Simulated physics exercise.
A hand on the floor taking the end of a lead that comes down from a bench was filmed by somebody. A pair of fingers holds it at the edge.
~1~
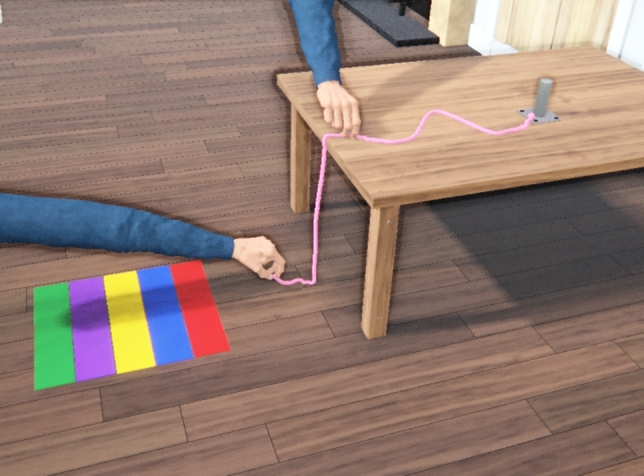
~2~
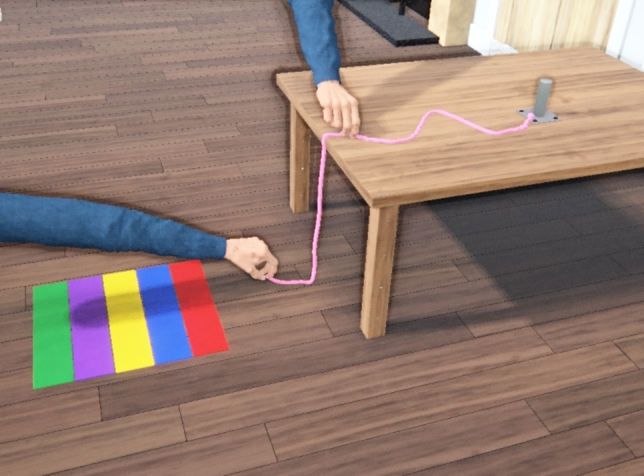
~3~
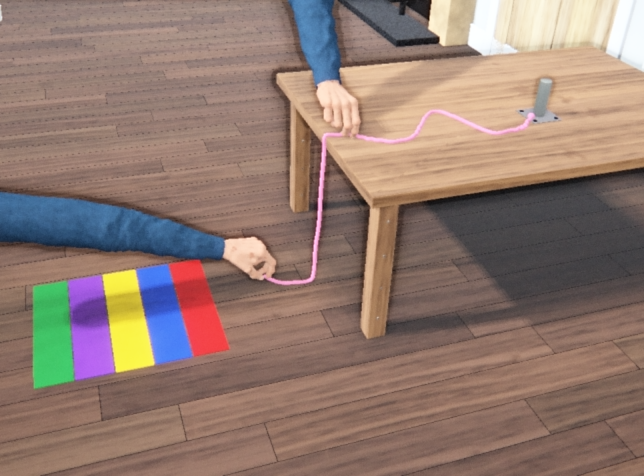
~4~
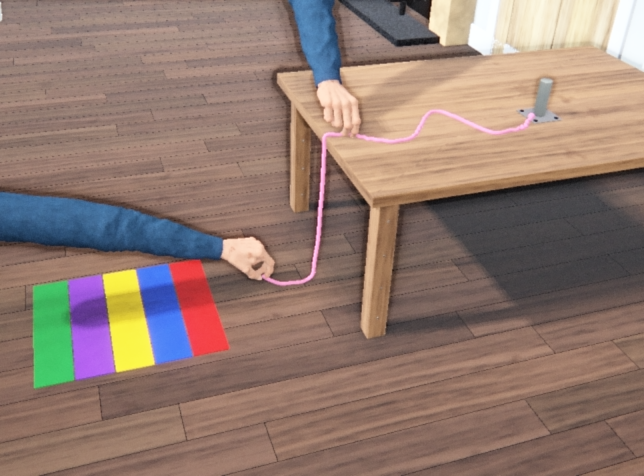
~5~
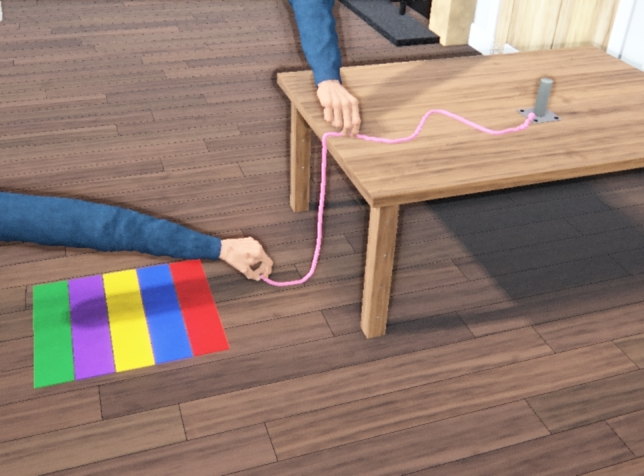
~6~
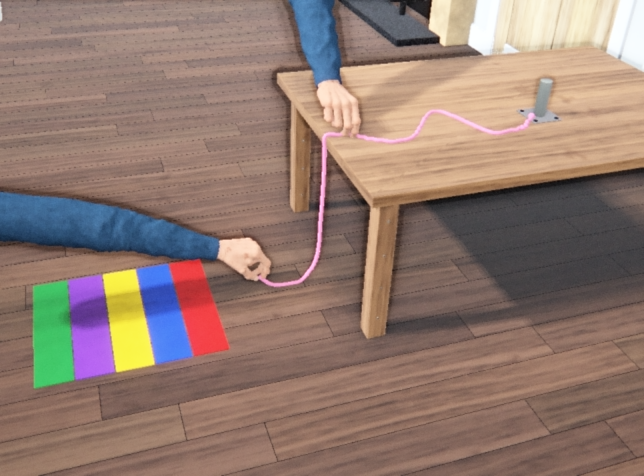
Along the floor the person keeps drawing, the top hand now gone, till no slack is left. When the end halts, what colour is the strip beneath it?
Green.
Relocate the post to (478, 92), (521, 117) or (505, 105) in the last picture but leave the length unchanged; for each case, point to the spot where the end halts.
Going through the tries, you get (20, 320), then (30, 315), then (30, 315).
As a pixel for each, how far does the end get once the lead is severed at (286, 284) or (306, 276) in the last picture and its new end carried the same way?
Taking them in turn, near (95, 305) and near (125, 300).
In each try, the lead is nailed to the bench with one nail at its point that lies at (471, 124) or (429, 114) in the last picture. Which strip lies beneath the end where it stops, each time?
Try by try: Purple, then yellow.
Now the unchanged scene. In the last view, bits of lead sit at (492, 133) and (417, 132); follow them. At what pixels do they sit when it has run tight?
(462, 122), then (341, 136).
Soon after, end near (112, 302); over yellow.
Then, end near (75, 309); over purple.
At full stretch, end near (52, 313); over green. Over green.
